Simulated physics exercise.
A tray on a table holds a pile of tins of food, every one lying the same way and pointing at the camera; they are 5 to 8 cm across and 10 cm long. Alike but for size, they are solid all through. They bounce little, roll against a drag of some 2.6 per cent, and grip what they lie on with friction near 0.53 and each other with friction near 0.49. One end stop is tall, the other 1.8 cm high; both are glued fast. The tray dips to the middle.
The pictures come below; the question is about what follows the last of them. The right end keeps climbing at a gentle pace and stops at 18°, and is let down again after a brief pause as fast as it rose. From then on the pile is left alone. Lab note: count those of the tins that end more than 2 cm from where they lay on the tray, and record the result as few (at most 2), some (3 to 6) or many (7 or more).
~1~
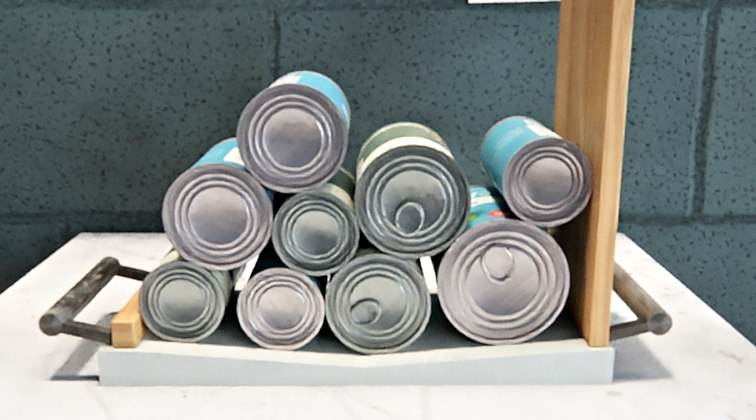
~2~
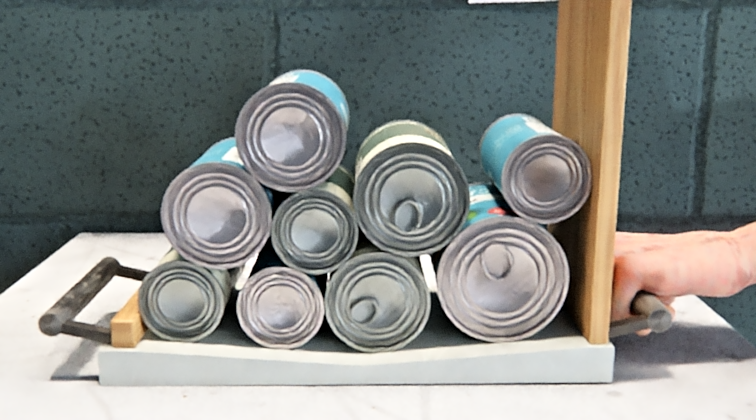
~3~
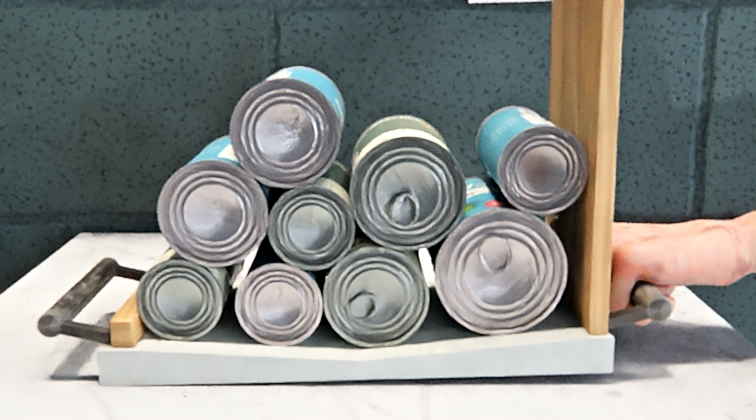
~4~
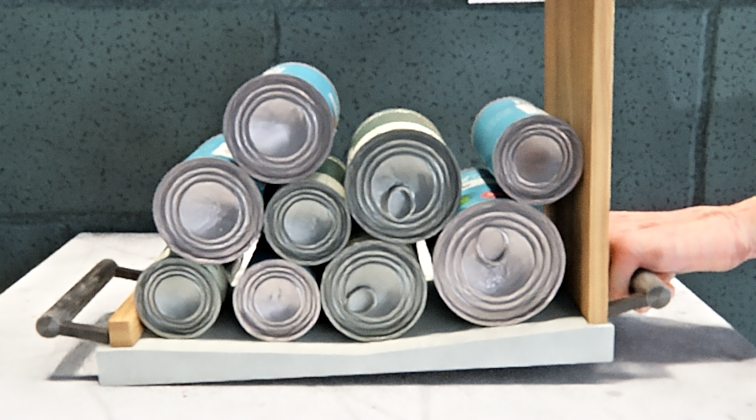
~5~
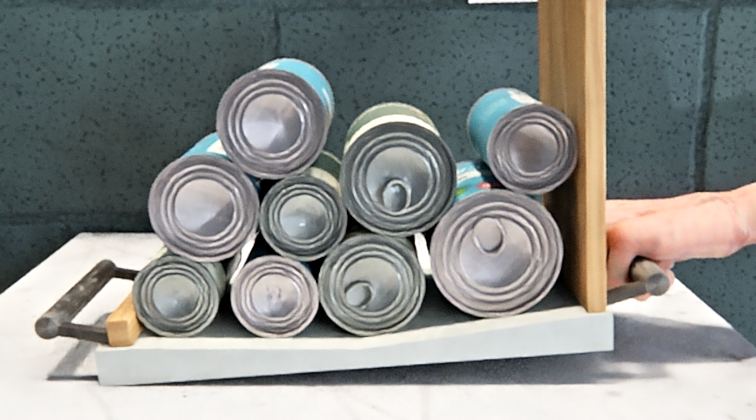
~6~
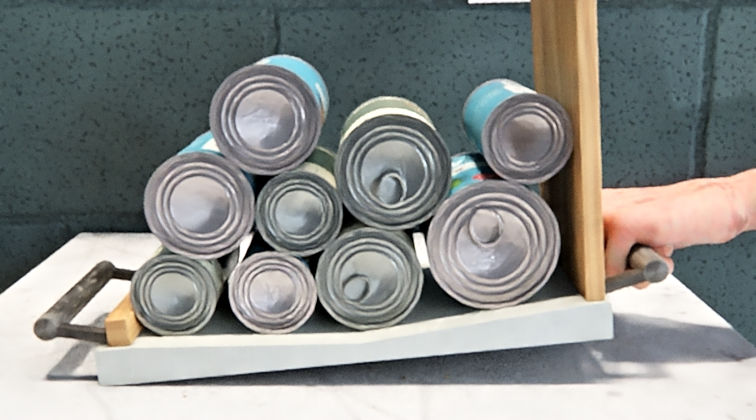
Recorded: Some.
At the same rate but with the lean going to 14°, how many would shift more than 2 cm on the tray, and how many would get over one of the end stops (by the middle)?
Counts: 0 then 0.
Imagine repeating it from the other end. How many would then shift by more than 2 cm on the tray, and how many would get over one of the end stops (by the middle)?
In that case the tally is 0 shifting and 0 getting out.
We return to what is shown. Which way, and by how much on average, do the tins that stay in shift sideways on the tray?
Mean shift: Near 2 cm, leftward.
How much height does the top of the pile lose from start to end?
The top ends up around 4 cm lower.
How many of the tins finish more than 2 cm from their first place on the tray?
A total of 4.
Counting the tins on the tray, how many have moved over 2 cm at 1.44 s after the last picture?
By that point it's 4 of them.
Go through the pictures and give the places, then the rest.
In the first frame, 9 tins, 4 on the base, highest (292, 139); left lip (1.8 cm) (122, 321); right tall panel (23 cm) (615, 125).
Tray just starting; stops (121, 321) and (614, 122); pile unchanged, in the second frame.
Right end up 2°; stops (120, 321) and (609, 111); pile unchanged, in the third frame.
Right end up 3°; stops (118, 320) and (602, 99); pile unchanged; bottom ones (177, 299) (277, 302) (374, 292) (499, 264), in the fourth frame.
Right end up 4°; stops (116, 320) and (596, 86); pile unchanged, in the fifth frame.
Right end up 6°; stops (115, 319) and (588, 74); pile unchanged, in the sixth frame.
Then, 0.77 s after the last picture, right end up 18°; 0 now displaced over 2 cm; the one last seen at (200, 207) 1.5 cm left and 0.4 cm up (moves measured on the tray).
Then, 1.44 s after the last picture, right end up 9°; 4 now displaced over 2 cm; 3 over the left lip; the one last seen at (200, 207) 26 cm left and 10 cm down.
Then, 1.92 s after the last picture, tray level; 4 now displaced over 2 cm; 3 over the left lip; the one last seen at (200, 207) fallen off to the left.
All still, 2.4 s past the final picture, 4 moved over 2 cm; 3 over the left lip; the one last seen at (200, 207) fallen off to the left; top of the pile 13 cm high, from 17 cm.
